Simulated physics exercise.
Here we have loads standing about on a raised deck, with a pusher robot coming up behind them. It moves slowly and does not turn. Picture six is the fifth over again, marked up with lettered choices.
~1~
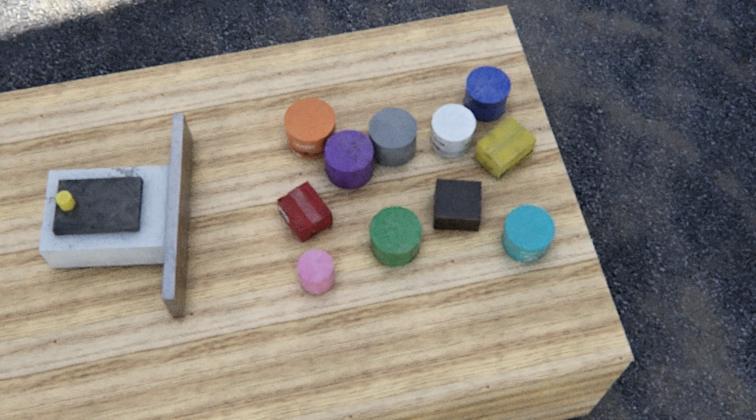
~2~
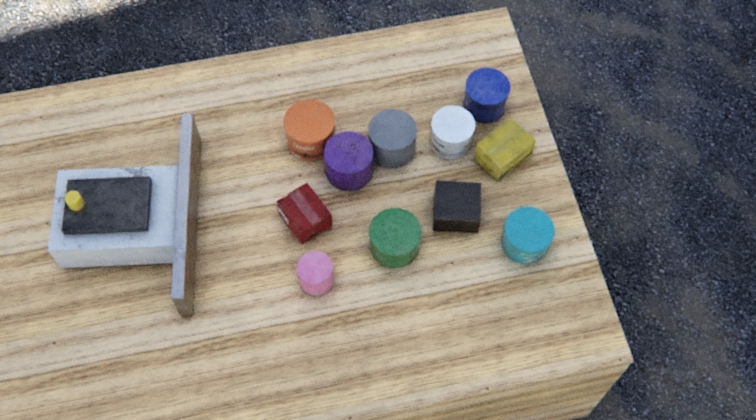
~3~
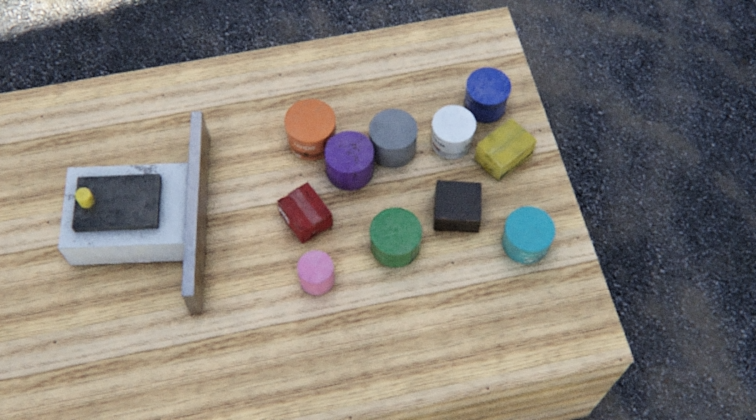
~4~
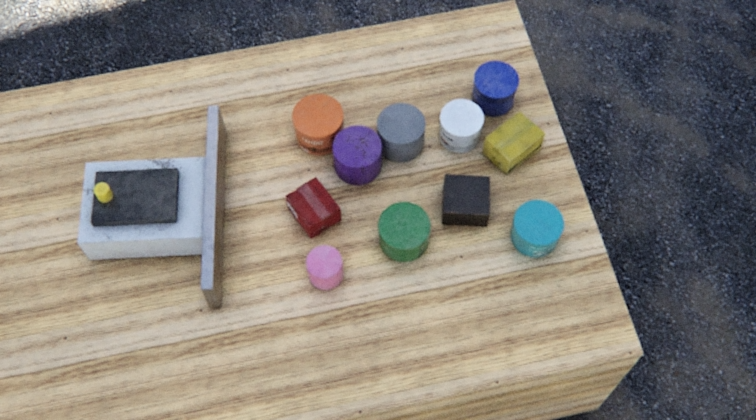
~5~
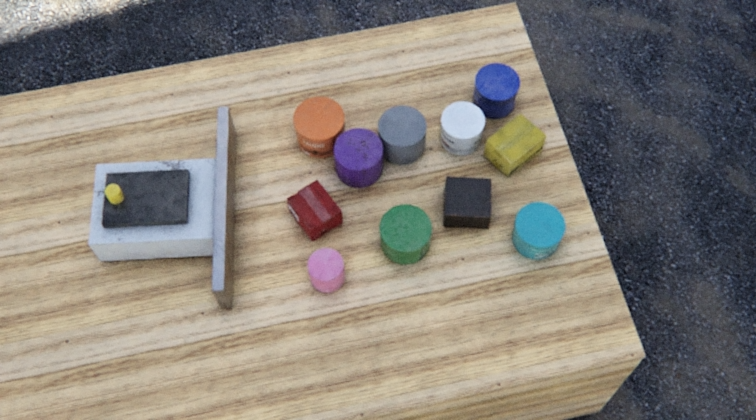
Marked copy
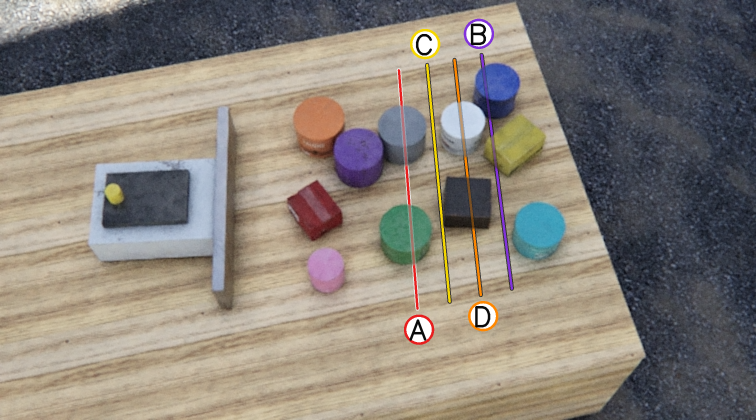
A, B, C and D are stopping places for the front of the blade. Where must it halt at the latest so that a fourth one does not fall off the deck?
It should halt at B.
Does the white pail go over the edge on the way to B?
Yes.
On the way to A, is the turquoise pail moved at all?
No.
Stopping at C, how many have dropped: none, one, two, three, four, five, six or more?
By then, none.
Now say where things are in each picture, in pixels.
White pail (453, 132); red parcel (305, 212); grey canister (392, 137), in the first picture.
Robot (114, 204); orange pail (311, 131), in the second picture.
Robot (124, 202); turquoise pail (528, 236), in the third picture.
Robot (142, 196); blue pail (495, 90), in the fourth picture.
Robot (153, 198); green pail (405, 235); black crate (468, 203); white pail (462, 129), in the fifth picture.
On the marked copy, A at (408, 181); B at (496, 164); C at (438, 175); D at (467, 170).
Taking B. A third of the way, robot (254, 178); orange pail (352, 122); pink canister (349, 269).
Two thirds of the way, robot (355, 158); blue pail (510, 71); white pail (516, 107).
When it is over, robot (430, 143); white pail over the edge; yellow parcel over the edge; two fallen.
As for the rest, A is within the limit but short; C is within the limit but short; D is within the limit but short.
